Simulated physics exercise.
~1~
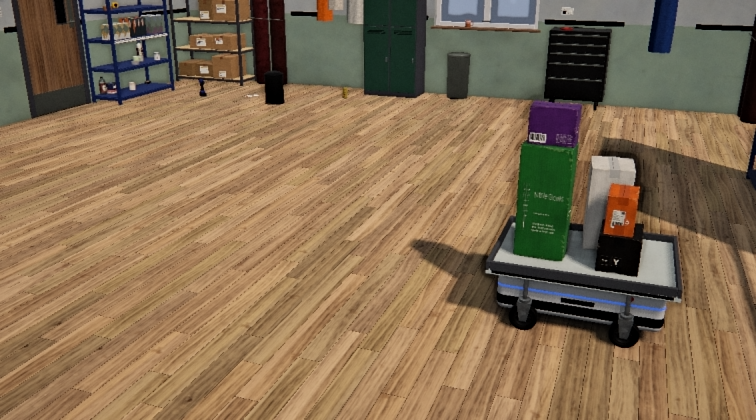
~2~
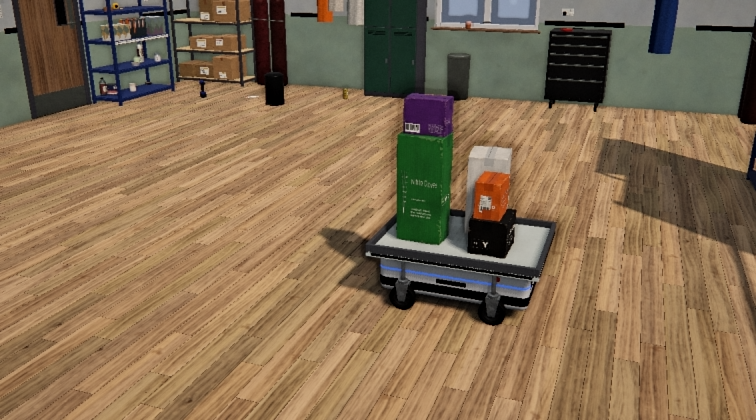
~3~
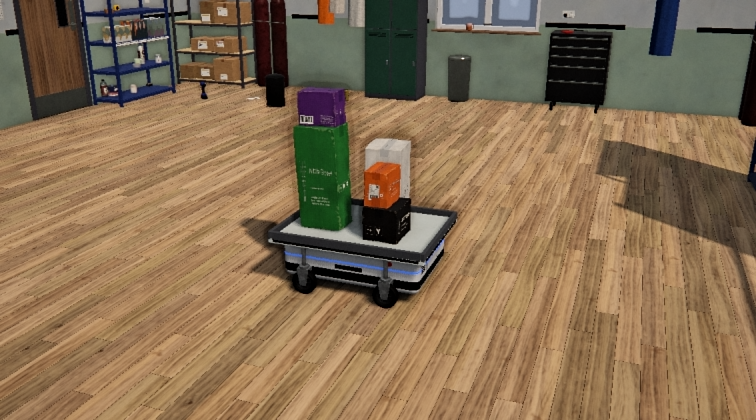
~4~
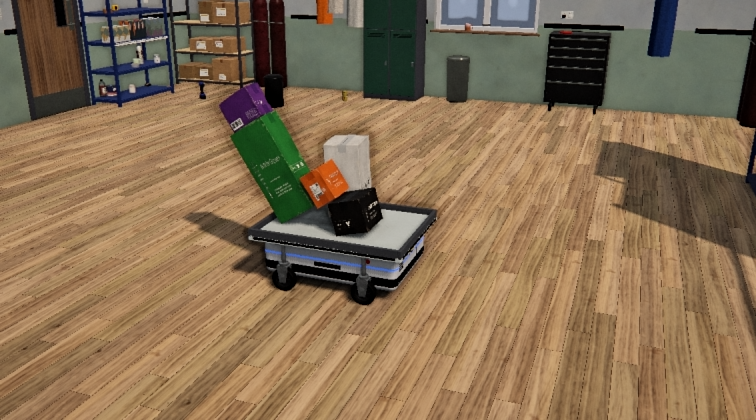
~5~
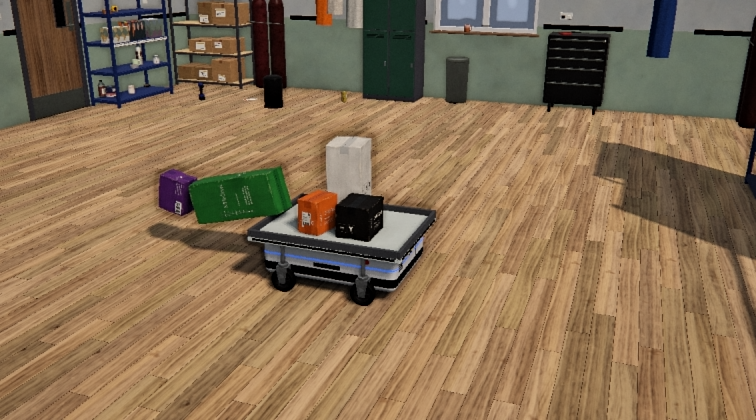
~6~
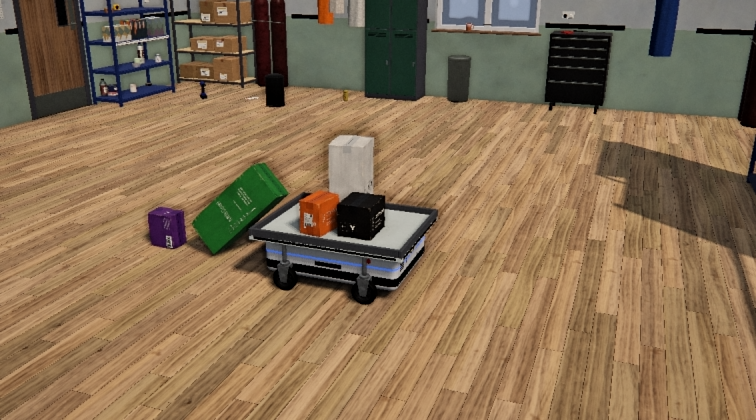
The clip shows a wheeled cart carrying five boxes leftward across a wooden floor and stopping, whereupon the tall green box and the purple one atop it topple off the left side, while the orange box drops beside the black one, staying aboard with the white box.
